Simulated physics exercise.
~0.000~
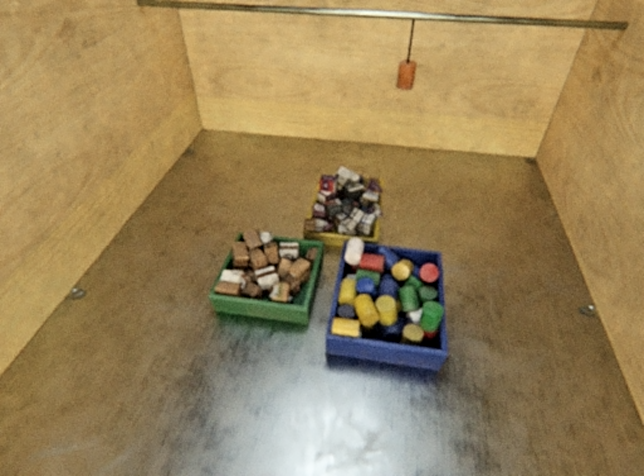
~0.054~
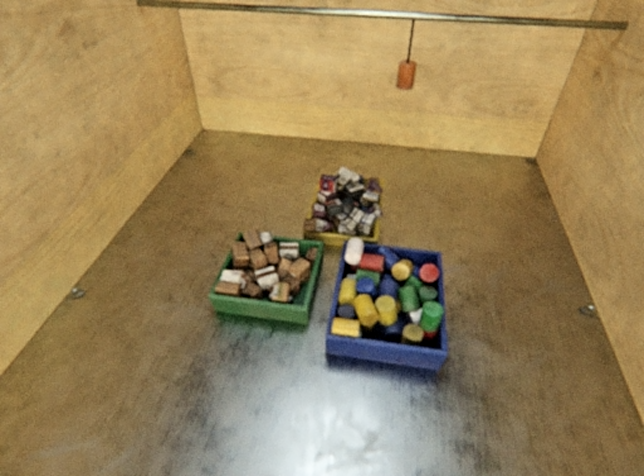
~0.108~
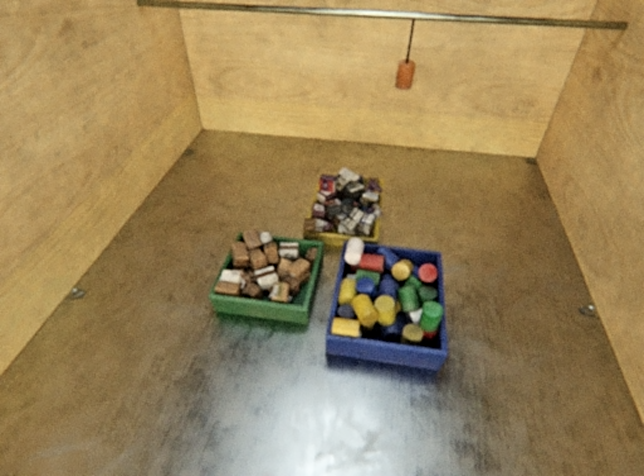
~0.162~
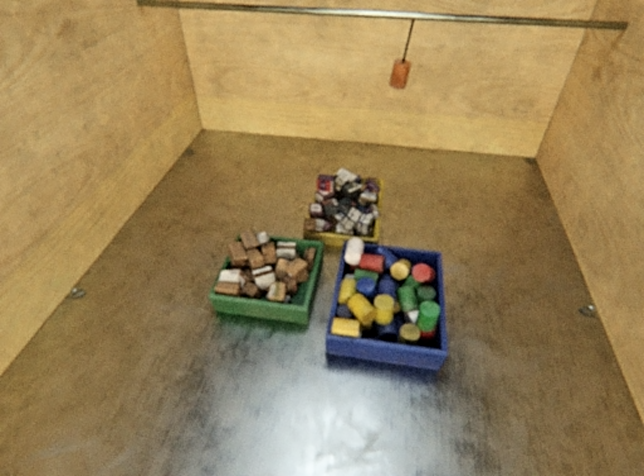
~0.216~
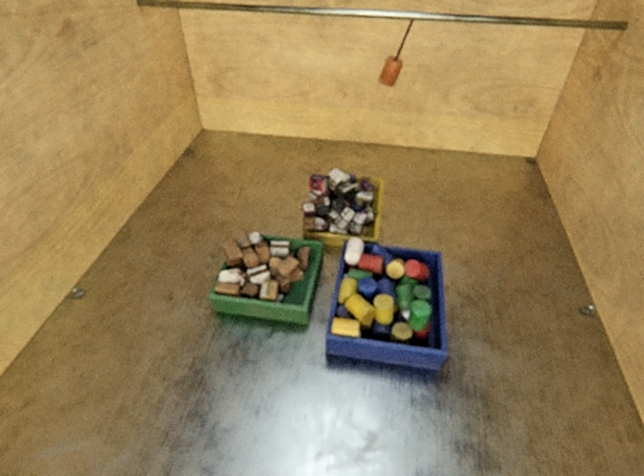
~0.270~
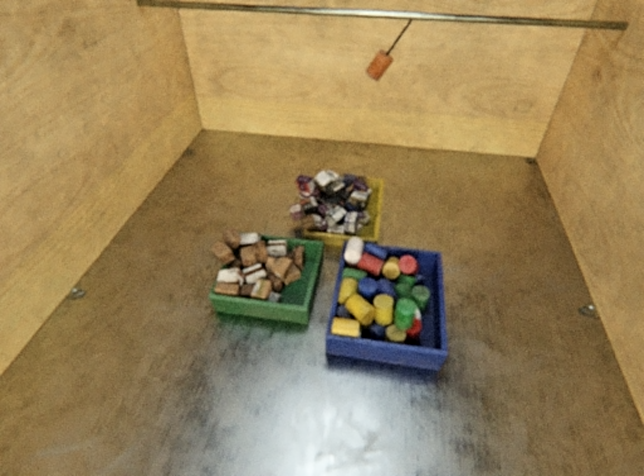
At the start, three open containers, green, blue and yellow, sit full of small items on the floor beneath a hanging lamp, all still. Then the lamp swings left, the contents slide leftward inside their containers, and a few cartons go over the yellow one's left side while the containers stay put.
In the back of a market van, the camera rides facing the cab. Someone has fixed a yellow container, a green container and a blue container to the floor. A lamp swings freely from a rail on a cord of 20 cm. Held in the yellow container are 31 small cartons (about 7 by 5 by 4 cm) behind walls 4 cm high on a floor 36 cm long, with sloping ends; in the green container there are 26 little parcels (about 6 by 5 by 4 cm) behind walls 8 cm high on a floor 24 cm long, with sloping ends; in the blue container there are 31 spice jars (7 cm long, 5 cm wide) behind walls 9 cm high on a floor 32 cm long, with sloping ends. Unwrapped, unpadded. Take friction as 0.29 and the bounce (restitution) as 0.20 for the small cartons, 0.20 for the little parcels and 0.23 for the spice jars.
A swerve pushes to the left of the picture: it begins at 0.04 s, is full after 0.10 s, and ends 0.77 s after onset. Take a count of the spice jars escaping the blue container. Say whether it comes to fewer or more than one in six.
Fewer.
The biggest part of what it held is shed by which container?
The yellow container.
After 0.45 s, the yellow container is down by 9 of 31, the green container is down by 2 of 26 and the blue container has all 31.
After 0.68 s, the yellow container is down by 11 of 31, the green container is down by 2 of 26 and the blue container is down by 1 of 31.
After 1.00 s, the yellow container is down by 11 of 31, the green container is down by 2 of 26 and the blue container is down by 1 of 31.
When it is over (at 1.42 s), the yellow container is down by 11 of 31, the green container is down by 2 of 26 and the blue container is down by 1 of 31. Asked share, 1 of 31, 3 per cent.
